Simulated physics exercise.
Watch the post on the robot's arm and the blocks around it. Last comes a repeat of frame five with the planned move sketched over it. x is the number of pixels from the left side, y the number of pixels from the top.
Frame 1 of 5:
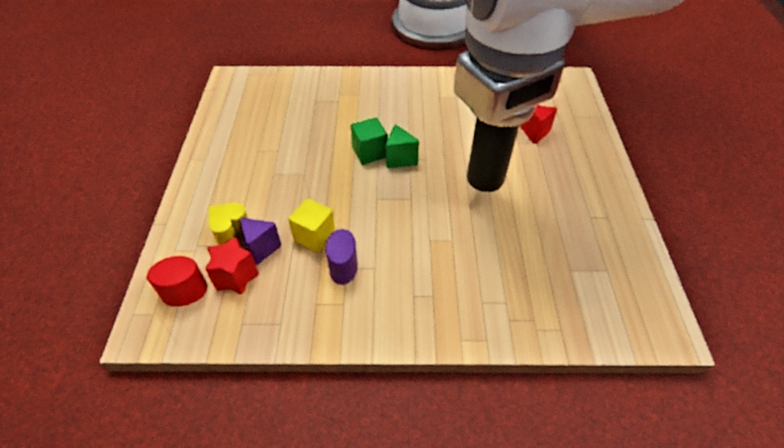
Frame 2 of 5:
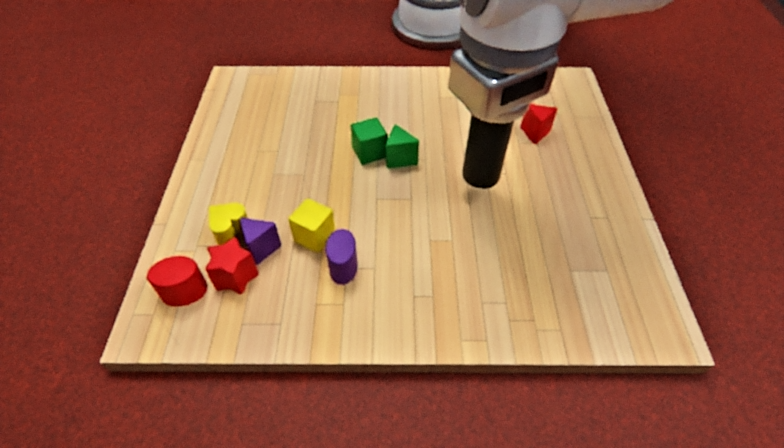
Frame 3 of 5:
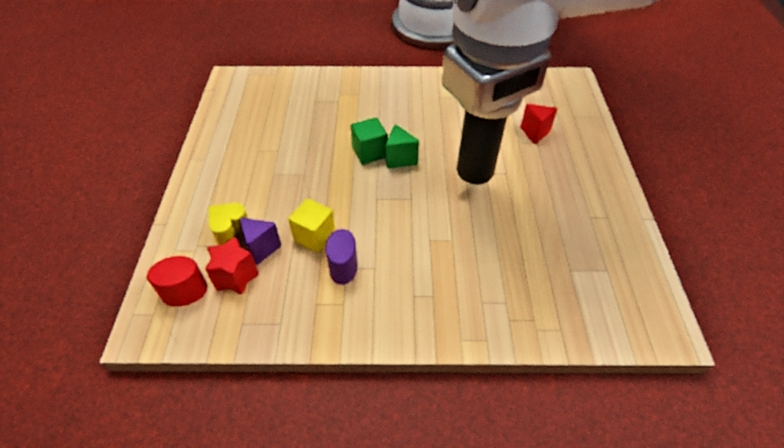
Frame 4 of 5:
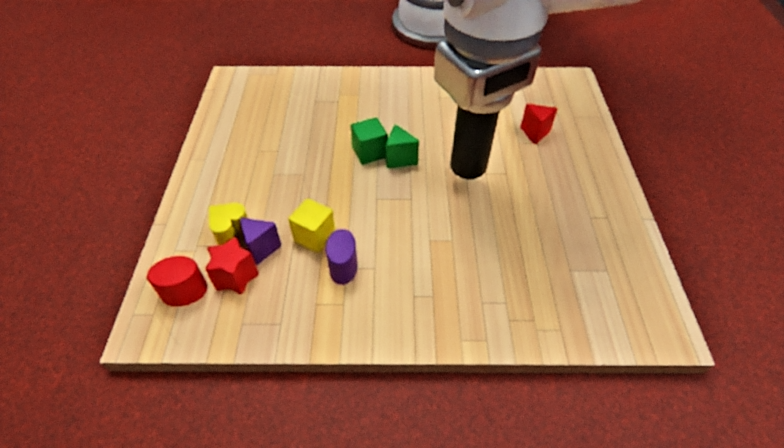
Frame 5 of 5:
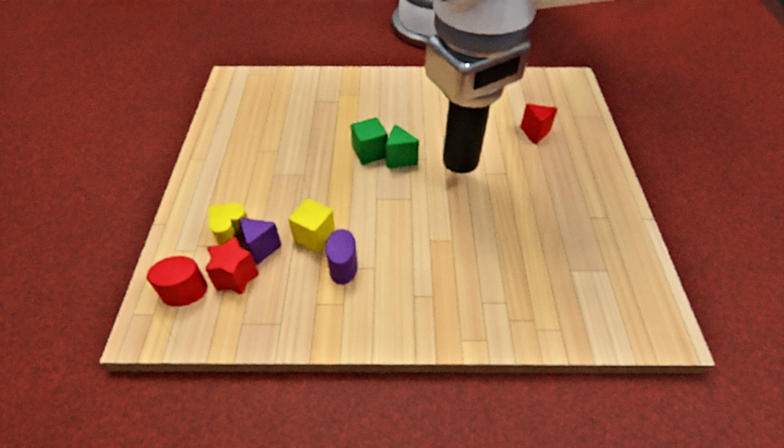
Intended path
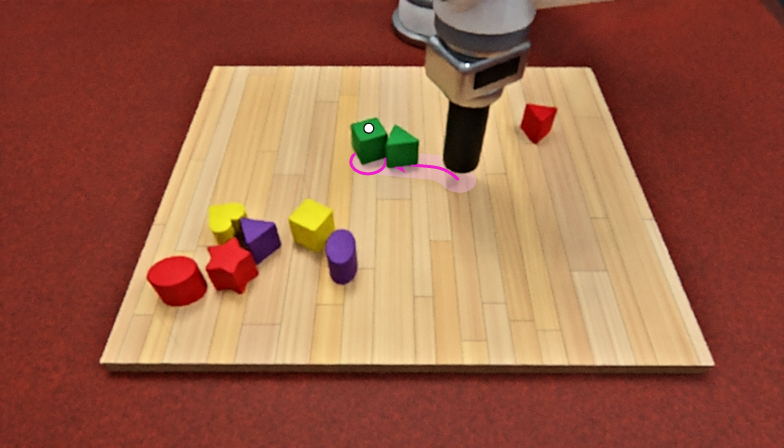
The clip opens on a wooden board scattered with red, yellow, purple and green blocks, with a robot arm holding a black post over its right side. The arm moves the post slowly a short way left and slightly toward the back, nearer the green blocks, while every block stays still.
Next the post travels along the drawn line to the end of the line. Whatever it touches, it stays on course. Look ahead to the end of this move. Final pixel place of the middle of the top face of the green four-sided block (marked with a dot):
The spot you're after is about (313, 116) in the image.
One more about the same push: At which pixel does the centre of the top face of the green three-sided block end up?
I think it will end close to (333, 129).
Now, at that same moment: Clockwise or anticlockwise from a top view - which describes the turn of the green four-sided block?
From overhead, clockwise.
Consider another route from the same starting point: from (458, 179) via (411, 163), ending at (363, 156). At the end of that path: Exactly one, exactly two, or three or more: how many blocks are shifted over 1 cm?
By the end, two blocks will have moved.
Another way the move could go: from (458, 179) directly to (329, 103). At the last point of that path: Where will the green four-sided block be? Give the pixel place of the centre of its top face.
If I read the scene right, the answer is (321, 130).
Path on the board, from (458, 179) through (431, 167) and (400, 164) to (368, 161); the dot is on the green four-sided block.
The first path, step by step. One third of the way, post at (431, 149); green four-sided block at (366, 128); green three-sided block at (395, 135).
Two thirds of the way, post at (399, 147); green four-sided block at (339, 122), turned 30° clockwise; green three-sided block at (363, 133).
At the end, post at (368, 144); green four-sided block at (313, 116), turned 40° clockwise; green three-sided block at (333, 129).
